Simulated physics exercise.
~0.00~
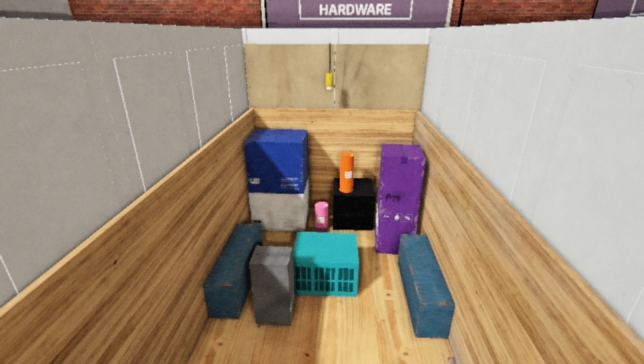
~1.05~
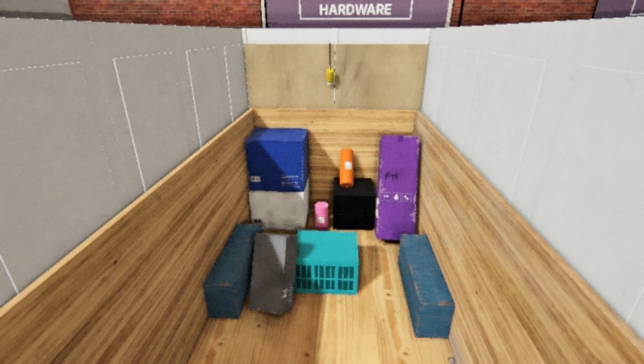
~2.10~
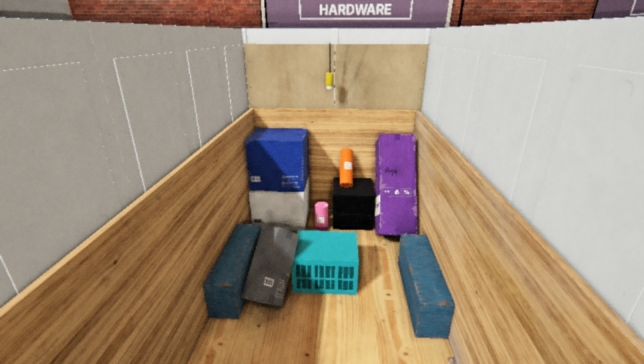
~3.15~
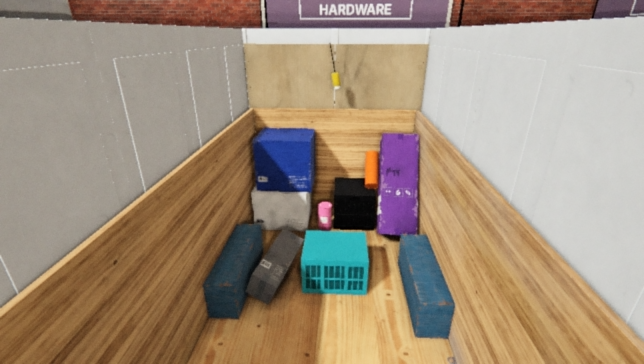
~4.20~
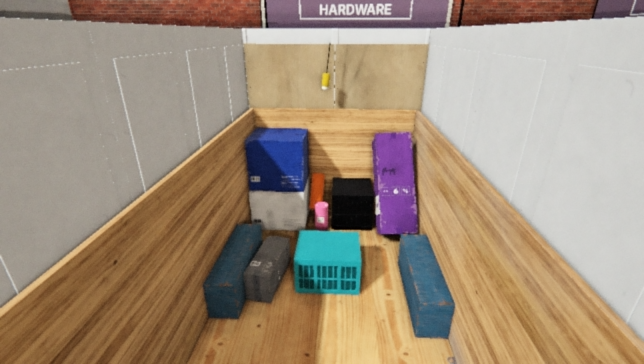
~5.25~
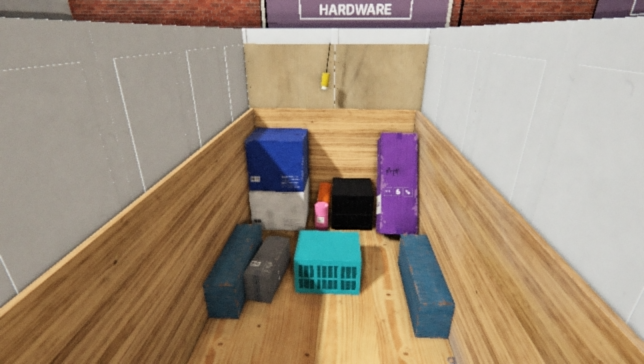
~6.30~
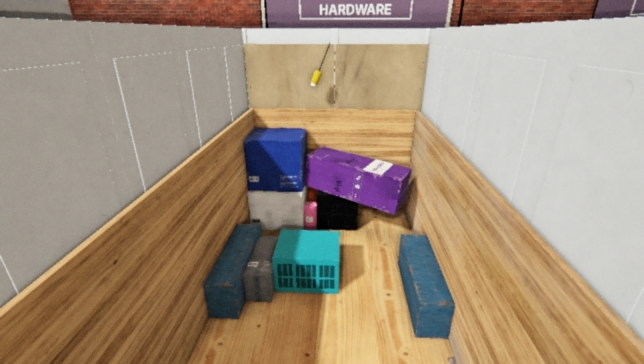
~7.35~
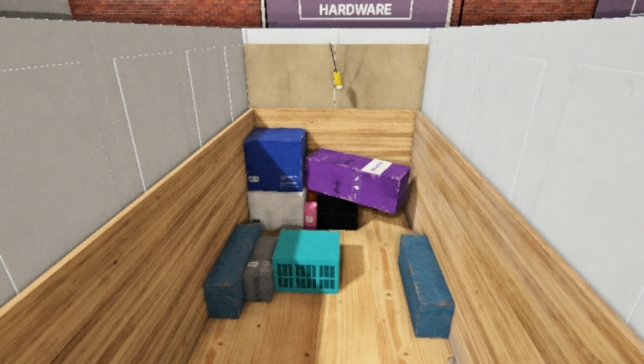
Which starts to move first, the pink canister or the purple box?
The purple box moves first, starting to lean early on. The pink canister shifts only later, around when the purple box topples.
